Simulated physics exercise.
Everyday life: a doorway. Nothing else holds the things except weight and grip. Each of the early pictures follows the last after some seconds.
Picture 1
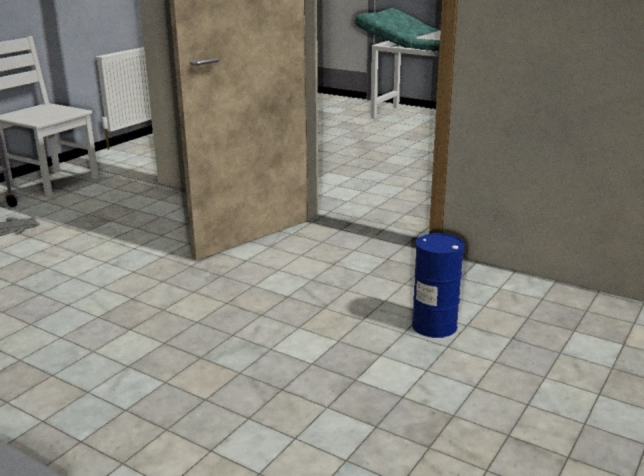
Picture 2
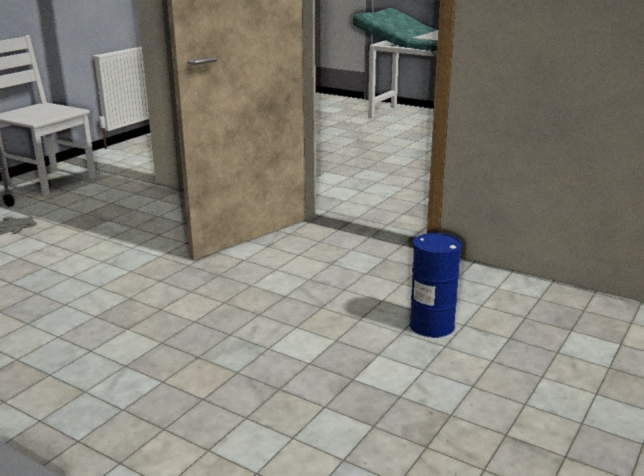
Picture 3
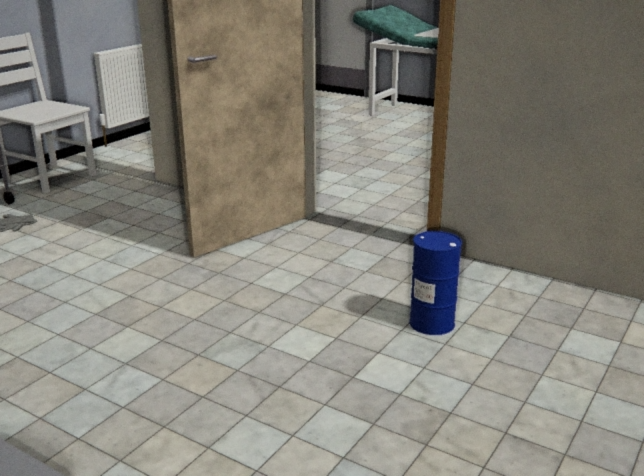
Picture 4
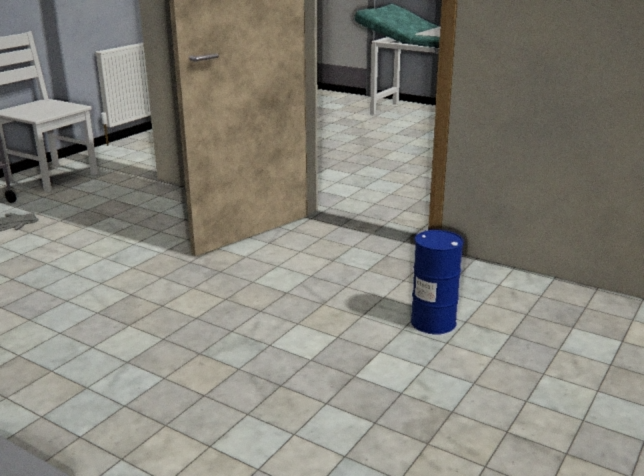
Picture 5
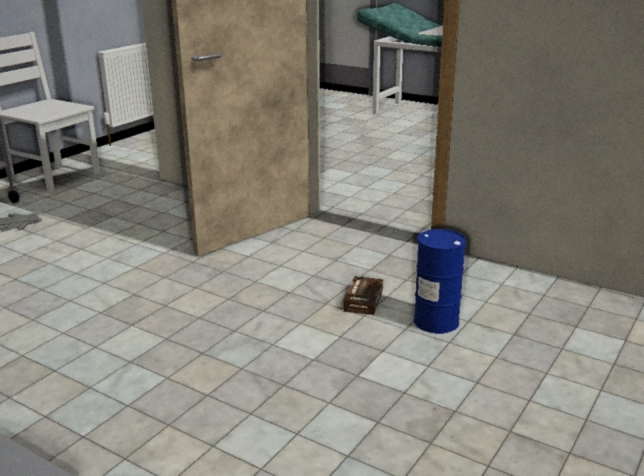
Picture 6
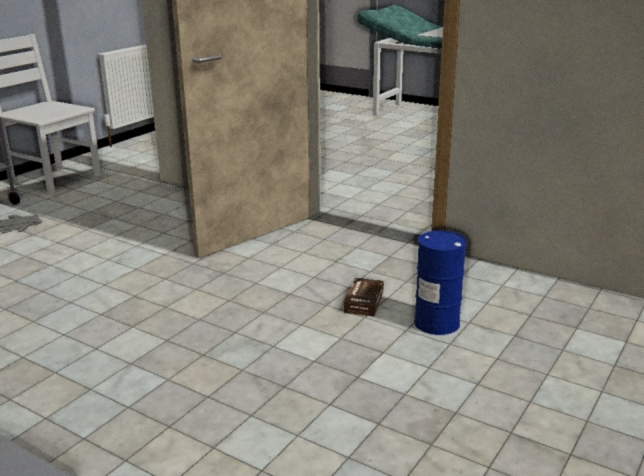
In the video, a blue barrel stands still on a tiled floor near a wide-open door, with a white chair to the left. Later, a small brown object appears on the floor just left of the barrel.
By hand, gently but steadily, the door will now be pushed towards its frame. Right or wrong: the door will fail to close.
Wrong, it closes.
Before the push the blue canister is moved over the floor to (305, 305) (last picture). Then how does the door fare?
Result: Door meets the jamb.
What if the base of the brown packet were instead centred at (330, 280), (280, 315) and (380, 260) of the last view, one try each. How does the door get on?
Try 1: Door ends up flush. Try 2: Door ends up flush. Try 3: Door stays partly open.
Then, 0.90 s on from there, open by 84°.
Then, 1.70 s on from there, open by 50°.
Then, 2.40 s on from there, open by 20°.
In the end, open by 0°; both unmoved. At the end, from the last picture's camera, brown packet near (364, 297).
